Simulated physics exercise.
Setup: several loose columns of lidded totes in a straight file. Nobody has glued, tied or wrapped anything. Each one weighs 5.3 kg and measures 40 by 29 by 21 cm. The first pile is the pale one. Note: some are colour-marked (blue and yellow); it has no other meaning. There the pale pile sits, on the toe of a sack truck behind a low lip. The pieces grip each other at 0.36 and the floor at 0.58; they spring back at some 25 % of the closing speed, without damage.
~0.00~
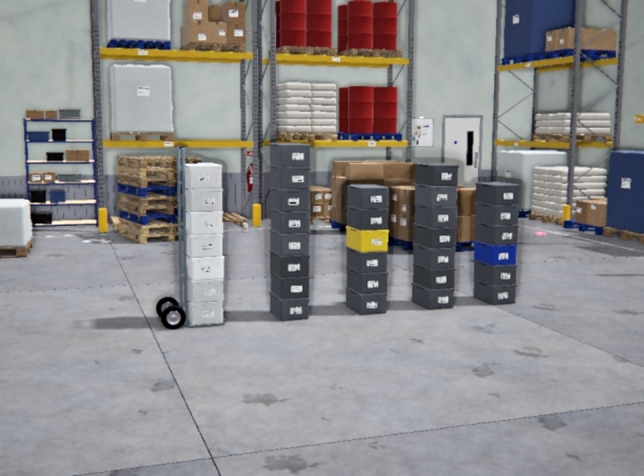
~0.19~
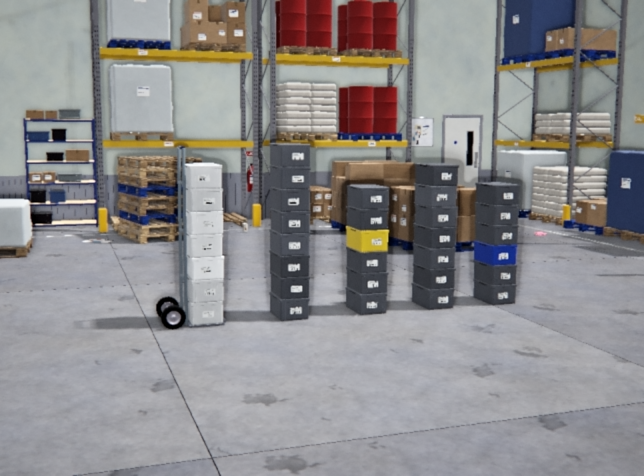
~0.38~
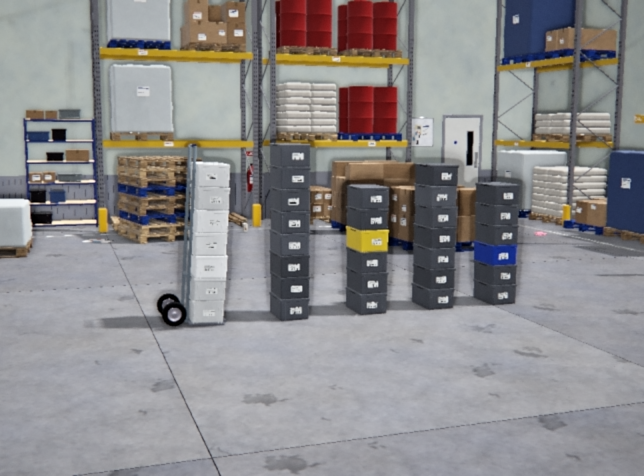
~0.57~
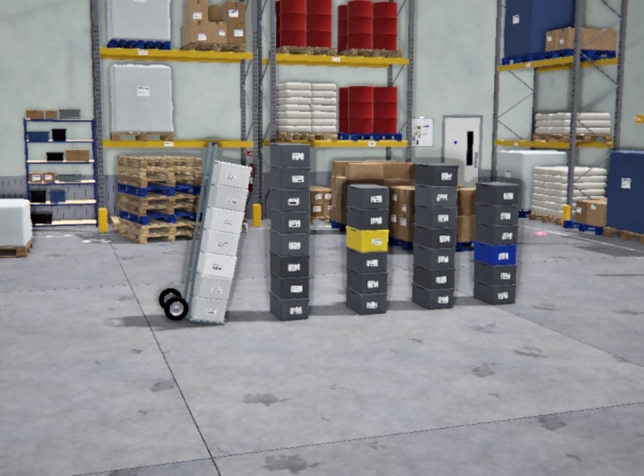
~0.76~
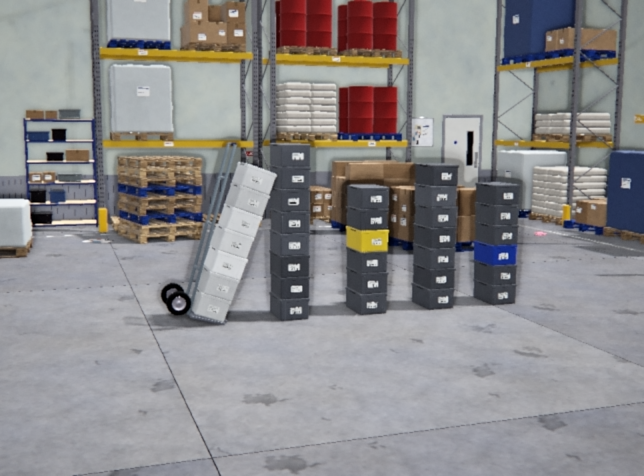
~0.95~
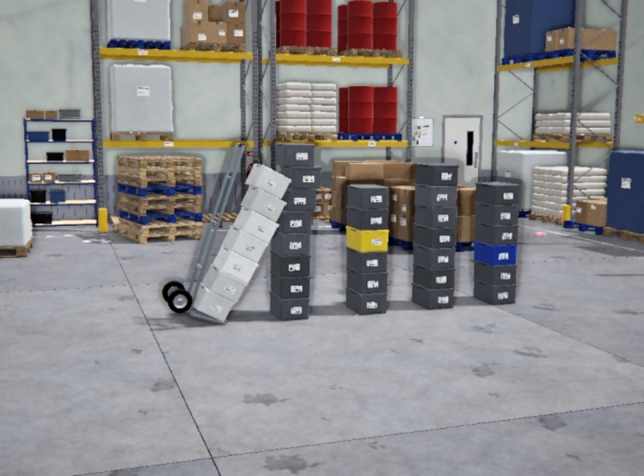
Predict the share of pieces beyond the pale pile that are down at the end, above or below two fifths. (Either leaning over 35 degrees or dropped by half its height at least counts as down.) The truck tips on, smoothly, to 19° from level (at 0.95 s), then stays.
The share ends above two fifths.
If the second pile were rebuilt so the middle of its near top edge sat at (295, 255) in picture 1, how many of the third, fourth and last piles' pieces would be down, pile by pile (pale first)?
The tally would be third 0, then fourth 0, then last 0.
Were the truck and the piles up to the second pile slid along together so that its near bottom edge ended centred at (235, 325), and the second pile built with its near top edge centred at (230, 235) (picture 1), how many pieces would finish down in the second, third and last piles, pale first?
Down by pile: Second 3, third 0, last 0.
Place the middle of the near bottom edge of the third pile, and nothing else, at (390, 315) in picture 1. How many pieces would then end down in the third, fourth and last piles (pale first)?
Third 5, fourth 7, last 6 down.
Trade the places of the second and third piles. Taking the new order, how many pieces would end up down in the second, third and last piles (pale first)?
Count of fallen pieces - second: 5; third: 7; last: 5.
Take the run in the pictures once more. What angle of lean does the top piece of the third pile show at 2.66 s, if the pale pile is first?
Lean: Near 10° off upright.
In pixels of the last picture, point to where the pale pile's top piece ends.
Somewhere about (357, 265).
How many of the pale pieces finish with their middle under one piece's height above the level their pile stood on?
The number is 3.
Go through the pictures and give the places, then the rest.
In the first frame (pixels give the middle of a visible side), truck frame (184, 184) 0° forward; blue tote (505, 256); yellow tote (375, 241); none of the others has stirred.
Truck frame (184, 184) 0° forward; blue tote (505, 256), in the second frame.
Truck frame (194, 182) 4° forward, top of the pale pile leaning 3°; yellow tote (375, 241); none of the others has stirred, in the third frame.
Truck frame (210, 179) 10° forward, top of the pale pile leaning 11°; yellow tote (375, 241); none of the others has stirred, in the fourth frame.
Truck frame (226, 179) 16° forward, top of the pale pile leaning 20°; blue tote (505, 256); none of the others has stirred, in the fifth frame.
Truck frame (233, 179) 19° forward, top of the pale pile leaning 28°; yellow tote (375, 241); blue tote (505, 256); movement in 3 of them, in the sixth frame.
After 1.80 s, 7 of the pale pile down; 8 of the 27 other totes down; yellow tote 9° from how it stood.
After 2.66 s, 7 of the pale pile down; 20 of the 27 other totes down; yellow tote 38° from how it stood, 31 cm lower; blue tote 19° from how it stood.
In the end (5.3 s), 7 of the pale pile down; 26 of the 27 other totes down; blue tote upside down; yellow tote 38° from how it stood, 37 cm lower. That is 96 per cent. From the last view, middles, blue tote near (573, 286), yellow tote near (452, 271).
